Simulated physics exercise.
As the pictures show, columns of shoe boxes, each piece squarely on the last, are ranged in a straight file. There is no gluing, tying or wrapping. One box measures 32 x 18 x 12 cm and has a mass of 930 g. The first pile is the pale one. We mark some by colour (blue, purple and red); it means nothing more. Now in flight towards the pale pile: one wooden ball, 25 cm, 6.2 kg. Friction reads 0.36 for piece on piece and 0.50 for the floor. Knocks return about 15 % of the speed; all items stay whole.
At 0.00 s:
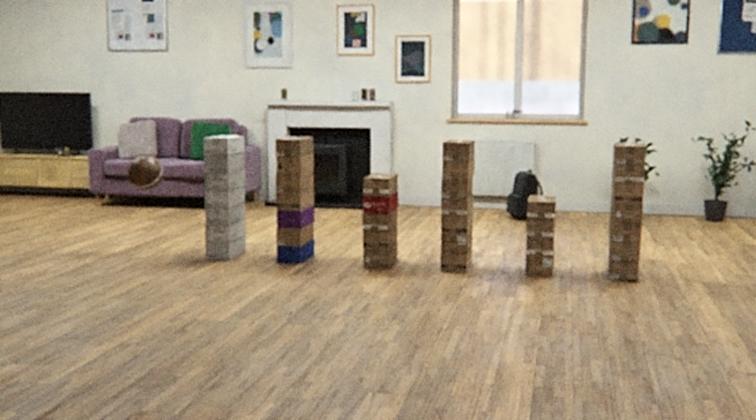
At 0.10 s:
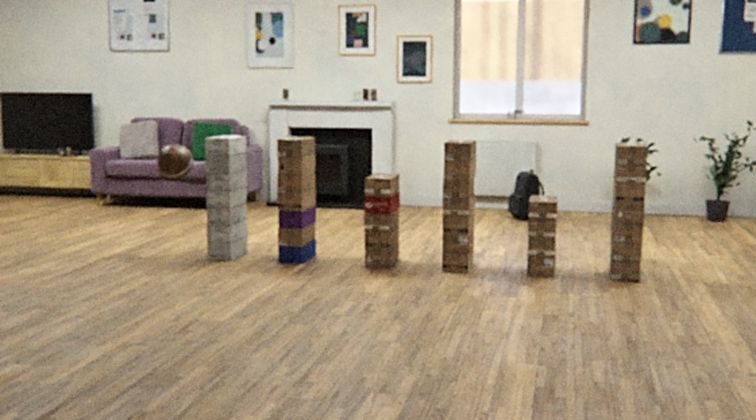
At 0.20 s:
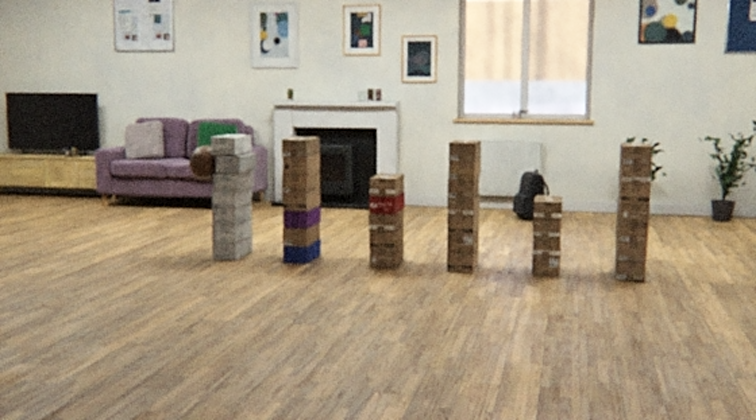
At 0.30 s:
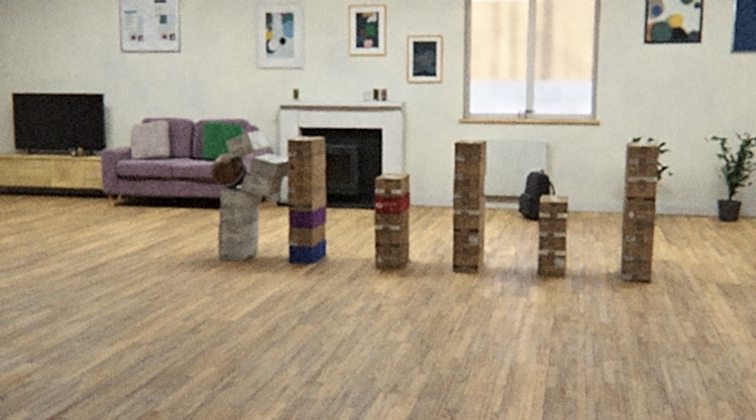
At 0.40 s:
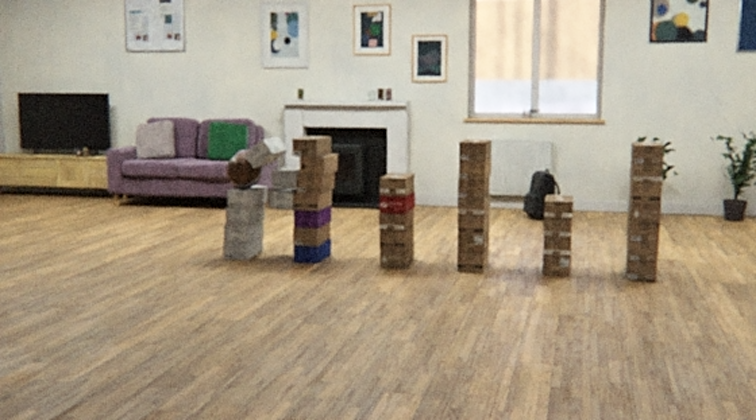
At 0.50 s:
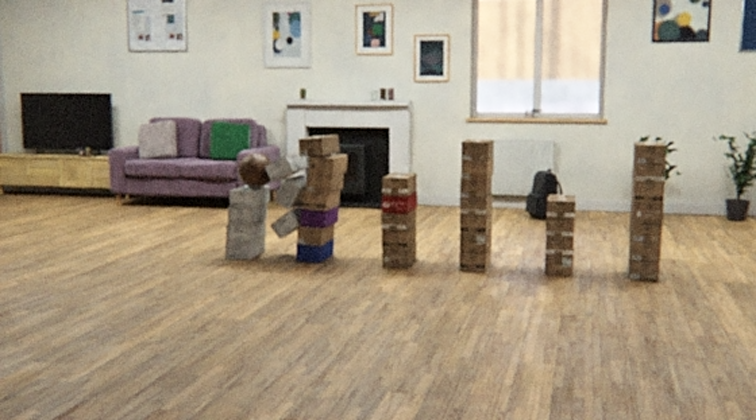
Living room with wooden floor, brown ball flying right into a pale stack of boxes, knocking its upper boxes against the next stack.
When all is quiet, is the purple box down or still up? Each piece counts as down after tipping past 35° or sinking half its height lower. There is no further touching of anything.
Once things are quiet, the purple box ends up down.
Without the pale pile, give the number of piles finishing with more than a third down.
The answer is 5.
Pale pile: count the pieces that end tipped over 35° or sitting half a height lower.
3 pieces.
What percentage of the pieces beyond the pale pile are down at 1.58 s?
25 per cent.
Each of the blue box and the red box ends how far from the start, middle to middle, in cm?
Result: Blue at 0 cm, red at 50 cm.
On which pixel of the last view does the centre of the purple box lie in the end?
I'd put it somewhere near (361, 249).
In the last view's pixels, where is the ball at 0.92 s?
Roughly at (286, 198).
Around 0.92 s, 3 of the pale pile down; none of the 30 other boxes down, 6 disturbed; purple box tipped 23°.
Around 1.58 s, 3 of the pale pile down; 7 of the 30 other boxes down; purple box on its side; red box tipped 29°.
Around 2.48 s, 3 of the pale pile down; 18 of the 30 other boxes down; purple box on its side; red box tipped 45°, 20 cm lower.
Around 3.36 s, 3 of the pale pile down; 29 of the 30 other boxes down; purple box on its side; red box tipped 45°, 20 cm lower.
Finally (4.6 s), 3 of the pale pile down; 29 of the 30 other boxes down; purple box on its side; red box tipped 45°, 20 cm lower; blue box unmoved. Seen by the last camera, middles, purple box near (361, 249), red box near (468, 233).
